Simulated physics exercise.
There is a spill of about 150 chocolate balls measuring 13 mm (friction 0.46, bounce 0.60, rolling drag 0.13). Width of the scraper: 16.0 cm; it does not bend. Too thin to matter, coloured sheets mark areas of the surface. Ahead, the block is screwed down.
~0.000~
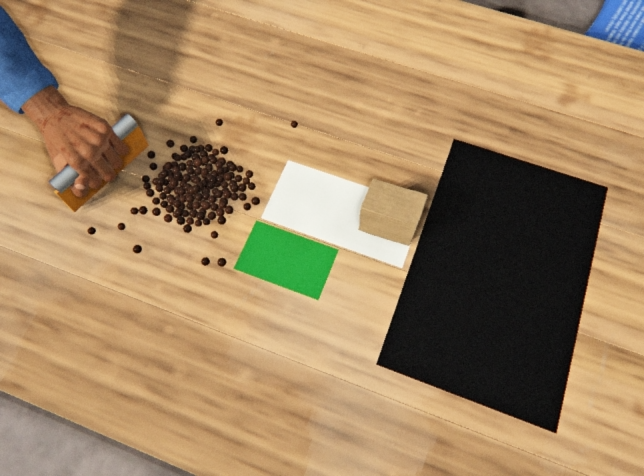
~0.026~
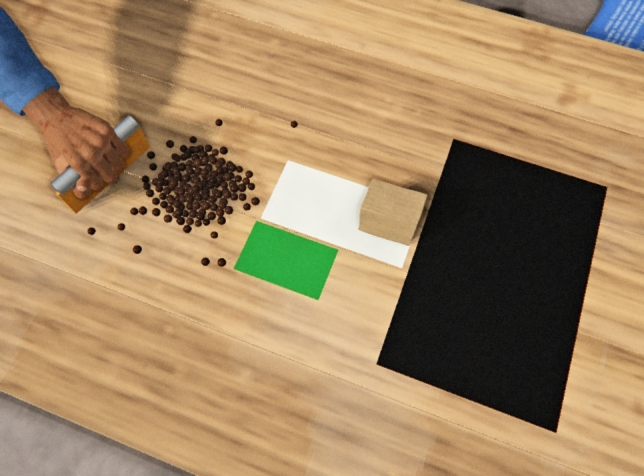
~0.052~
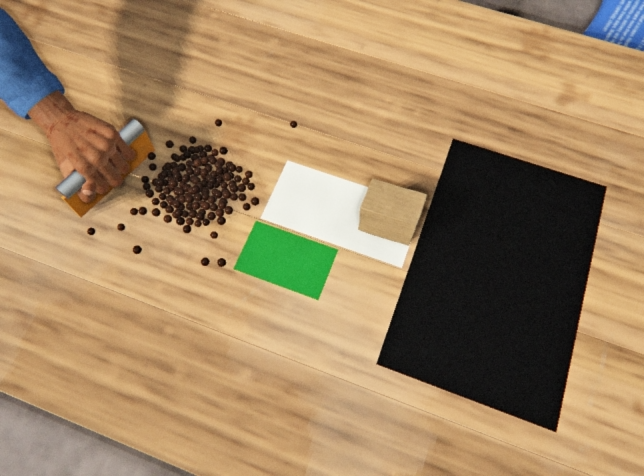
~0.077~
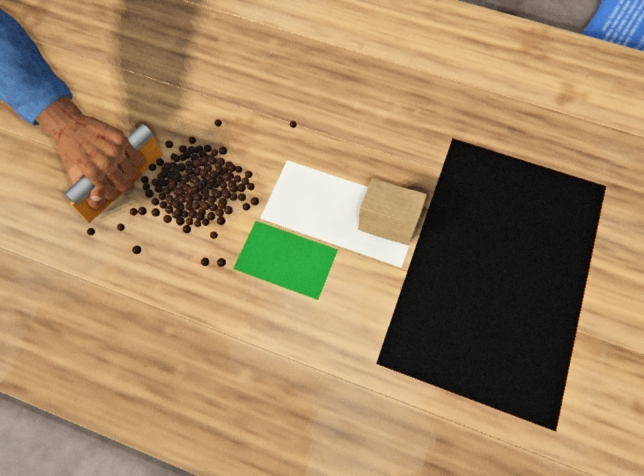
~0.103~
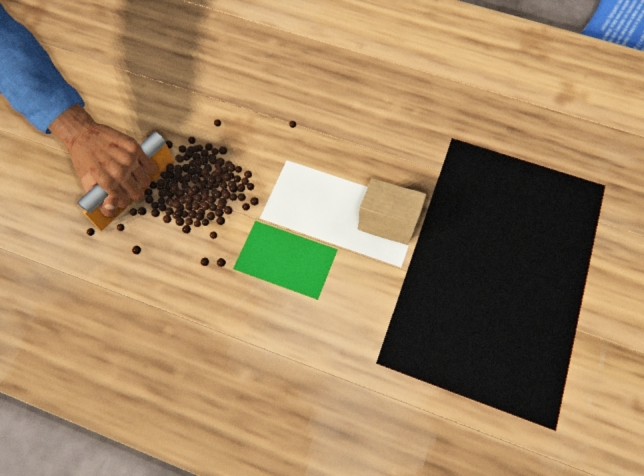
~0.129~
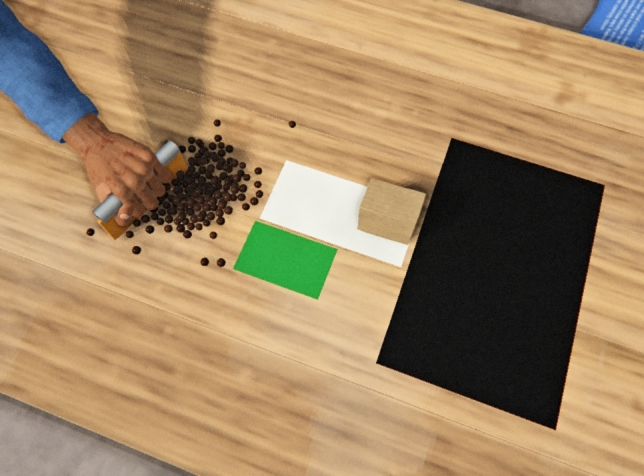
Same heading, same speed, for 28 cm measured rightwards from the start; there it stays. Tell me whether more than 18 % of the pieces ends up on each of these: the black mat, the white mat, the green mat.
Black mat - not more; white mat - not more; green mat - not more.
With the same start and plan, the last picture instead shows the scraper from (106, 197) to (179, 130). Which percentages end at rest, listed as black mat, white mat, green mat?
Final: Black mat = 0%, white mat = 30%, green mat = 20%.
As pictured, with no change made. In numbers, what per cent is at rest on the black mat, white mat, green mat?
The black mat ends with 5 per cent, the white mat with 15 per cent and the green mat with 0 per cent.
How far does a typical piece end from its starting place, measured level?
I'd guess near 30 cm, give or take.
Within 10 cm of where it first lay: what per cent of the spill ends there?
I'd put it near 15 per cent.
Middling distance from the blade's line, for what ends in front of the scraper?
I'd estimate near 18 centimetres.
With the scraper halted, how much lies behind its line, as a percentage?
Roughly 30 %.
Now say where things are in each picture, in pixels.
In the first picture, scraper from (61, 194) to (136, 128); moved 0.0 cm; 0 pieces shifted; middle of the spill at (197, 180); green mat at (286, 259); white mat at (343, 212); black mat at (500, 270); block at (394, 201).
In the second picture, scraper from (62, 196) to (138, 129); moved 0.4 cm; 0 pieces shifted; middle of the spill at (197, 181).
In the third picture, scraper from (68, 200) to (143, 133); moved 1.5 cm; 0 pieces shifted; middle of the spill at (197, 181).
In the fourth picture, scraper from (76, 206) to (151, 138); moved 3.2 cm; 1 pieces shifted; middle of the spill at (196, 181).
In the fifth picture, scraper from (89, 214) to (164, 145); moved 5.7 cm; 42 pieces shifted; middle of the spill at (197, 181).
In the sixth picture, scraper from (103, 224) to (178, 154); moved 8.5 cm; 120 pieces shifted; middle of the spill at (202, 183); green mat at (286, 259); white mat at (341, 212); black mat at (498, 268); block at (393, 201). Its speed is about 1.08 m/s, heading 11 degrees towards the viewer.
After 0.28 s, scraper 25 cm from its start, spill 29 cm wide; green mat 30 %, white mat 15 %, off the mats 55 %.
After 0.43 s, scraper 28 cm from its start, spill 39 cm wide; green mat 15 %, white mat 15 %, off the mats 70 %.
After 0.56 s, scraper 28 cm from its start, spill 44 cm wide; white mat 15 %, off the mats 85 %.
In the end, at 1.4 s, green mat 0 %, white mat 15 %, black mat 5 %, off the mats 80 %.
